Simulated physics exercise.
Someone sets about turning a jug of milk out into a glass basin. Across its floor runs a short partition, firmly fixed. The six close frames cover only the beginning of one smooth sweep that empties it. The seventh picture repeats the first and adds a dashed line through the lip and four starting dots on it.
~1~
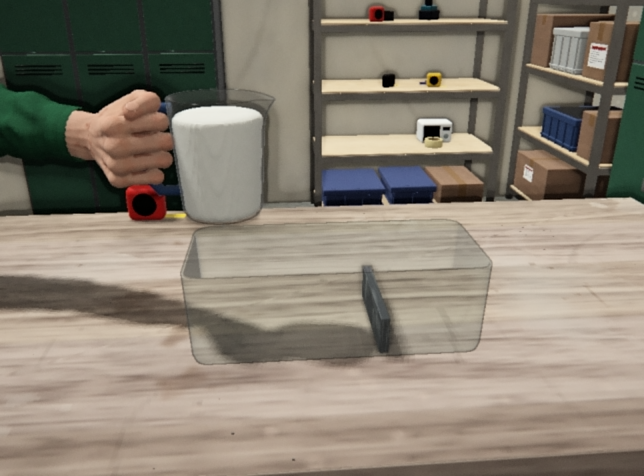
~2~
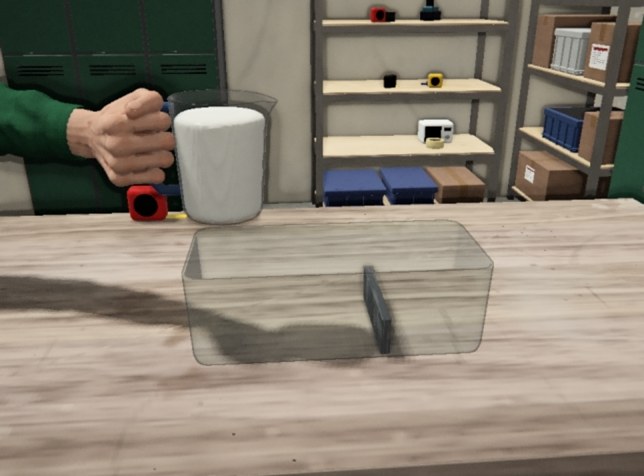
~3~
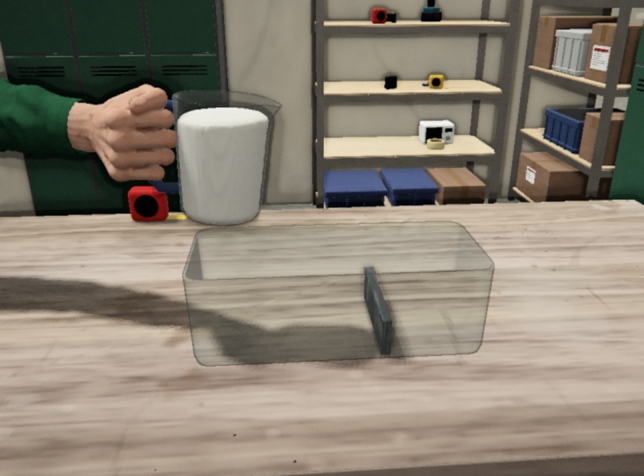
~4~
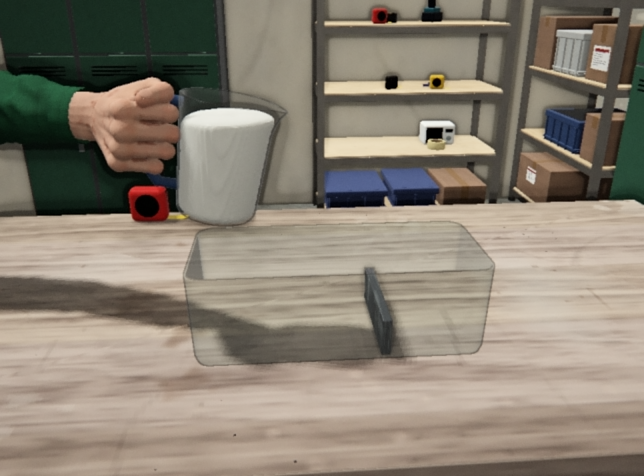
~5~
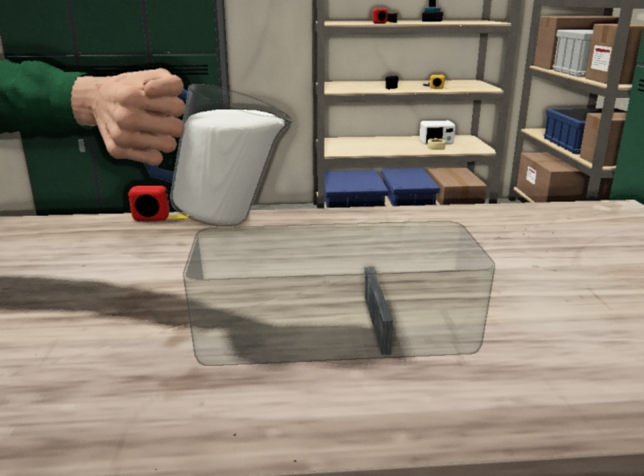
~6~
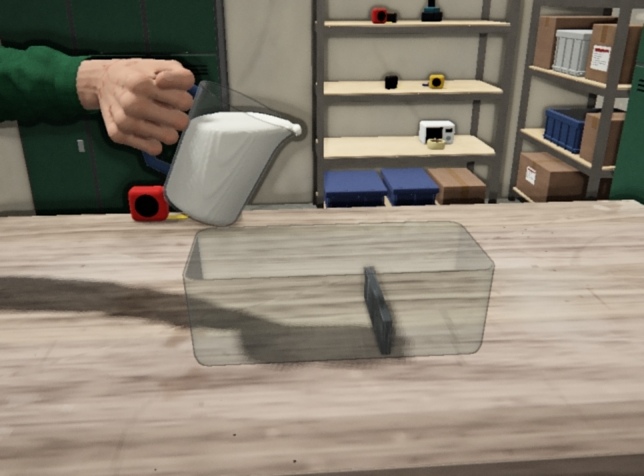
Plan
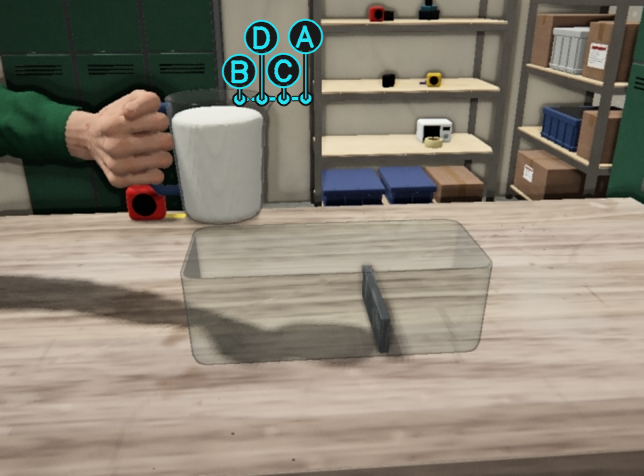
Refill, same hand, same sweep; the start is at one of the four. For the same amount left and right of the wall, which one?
The best place is A.
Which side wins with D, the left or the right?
More ends on the left.
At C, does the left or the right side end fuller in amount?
The left one.
On the marked copy, A at (305, 98); B at (239, 99); C at (283, 98); D at (261, 99).
With A, about 47 % ends left of the wall and 53 % right of it.
With B, about 95 % ends left of the wall and 4 % right of it.
With C, about 91 % ends left of the wall and 8 % right of it.
With D, about 94 % ends left of the wall and 4 % right of it.
